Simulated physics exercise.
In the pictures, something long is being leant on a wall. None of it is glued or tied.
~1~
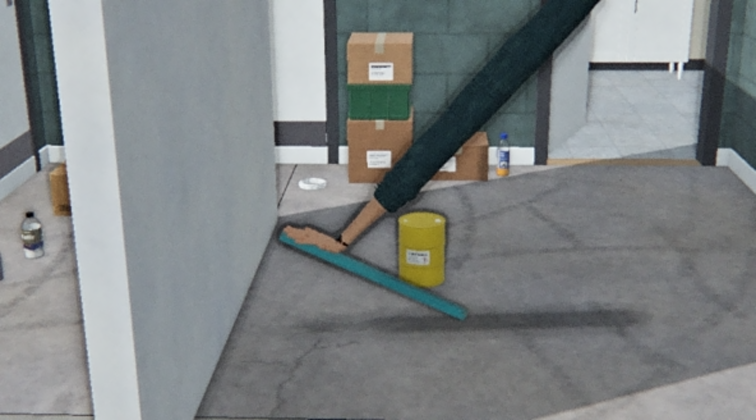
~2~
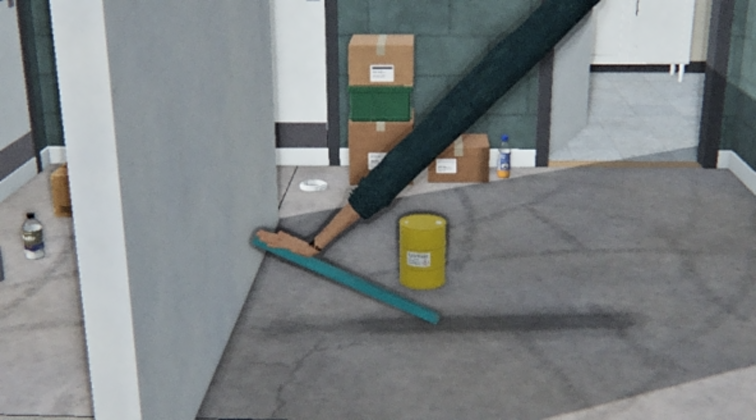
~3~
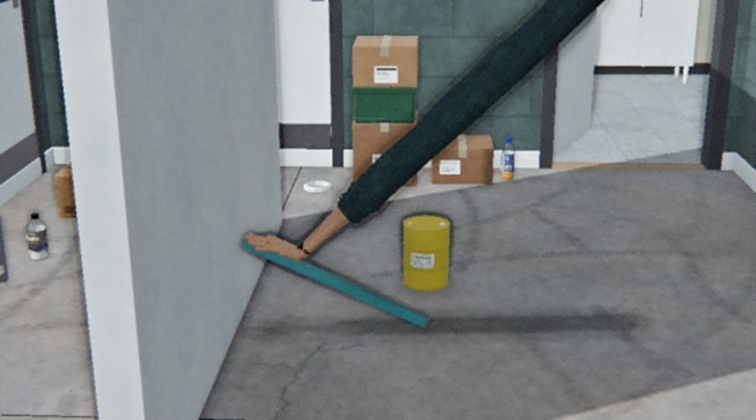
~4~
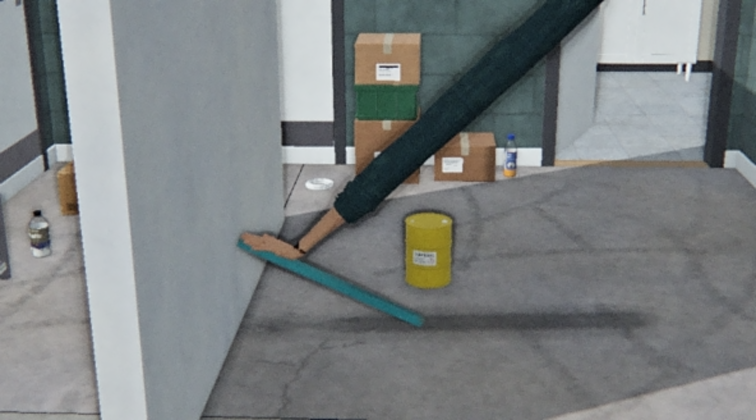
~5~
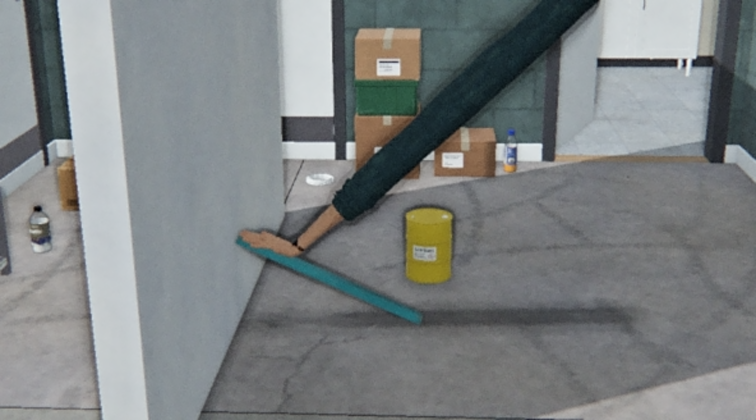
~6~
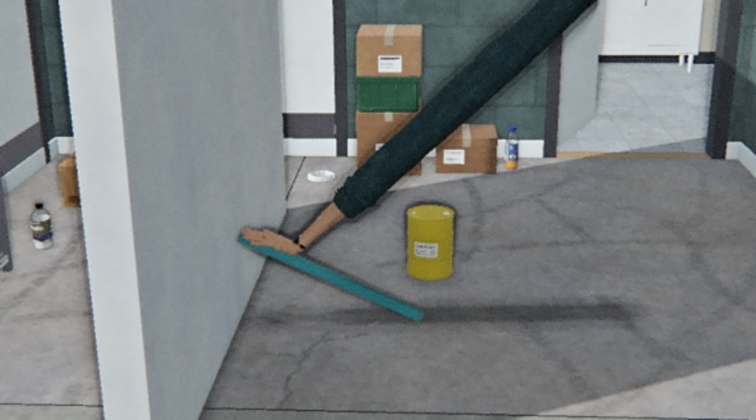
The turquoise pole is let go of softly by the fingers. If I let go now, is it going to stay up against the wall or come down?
It is not stable.
Then, 0.30 s past the last view, turquoise pole leaning 8° more than when let go near (336, 288).
Then, 0.40 s past the last view, turquoise pole leaning 20° more than when let go near (341, 307).
Then, 0.50 s past the last view, turquoise pole leaning 25° more than when let go near (342, 315).
Finally, moved from the start, turquoise pole; yellow canister still in place. Final places as the last picture's camera would see them, turquoise pole near (342, 315). The pole gives way.
